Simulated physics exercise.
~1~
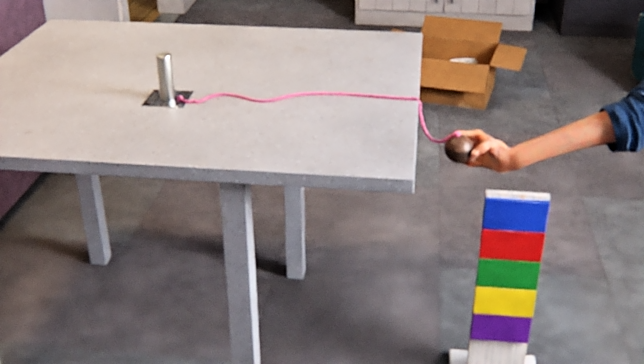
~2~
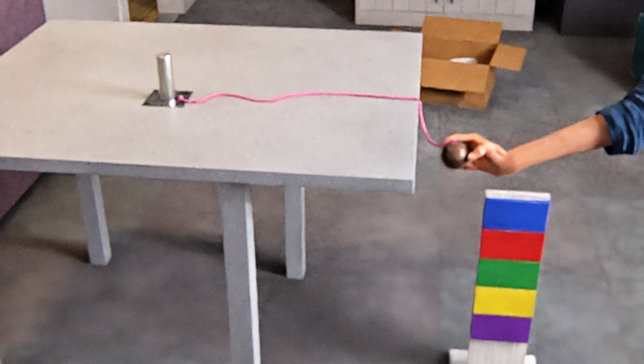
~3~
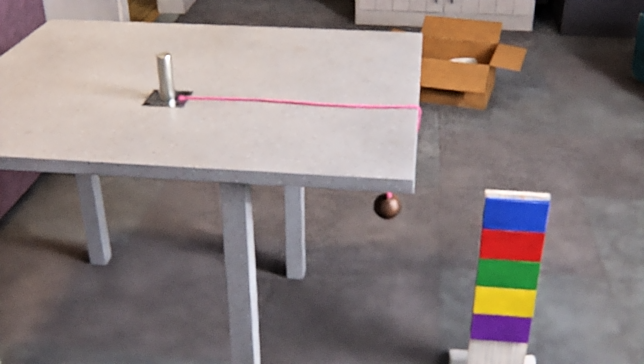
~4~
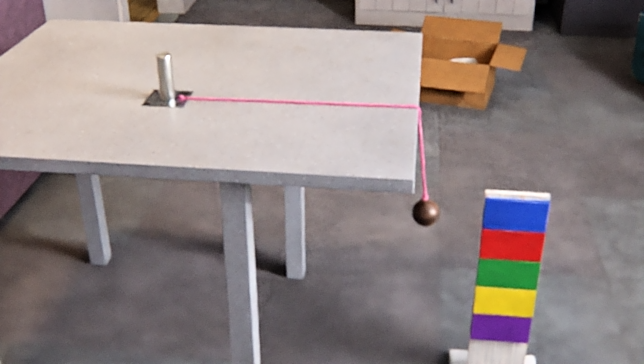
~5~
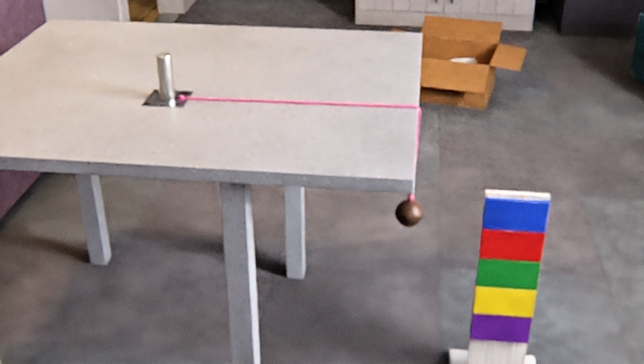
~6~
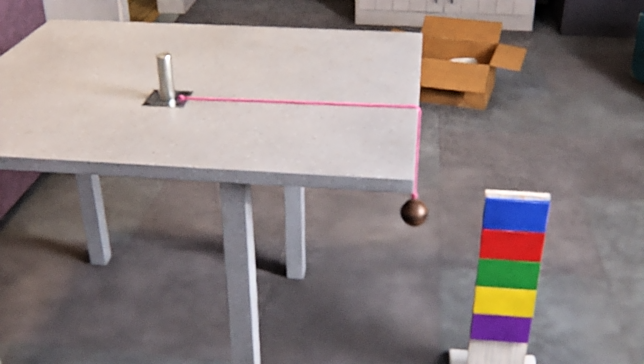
The footage shows a hand holding a brown ball tied to a pink cord beyond a grey table's edge, then releasing it and withdrawing. The ball drops, swings left beneath the tabletop, sways right and left, and ends hanging level with the blue band of a five-coloured board.
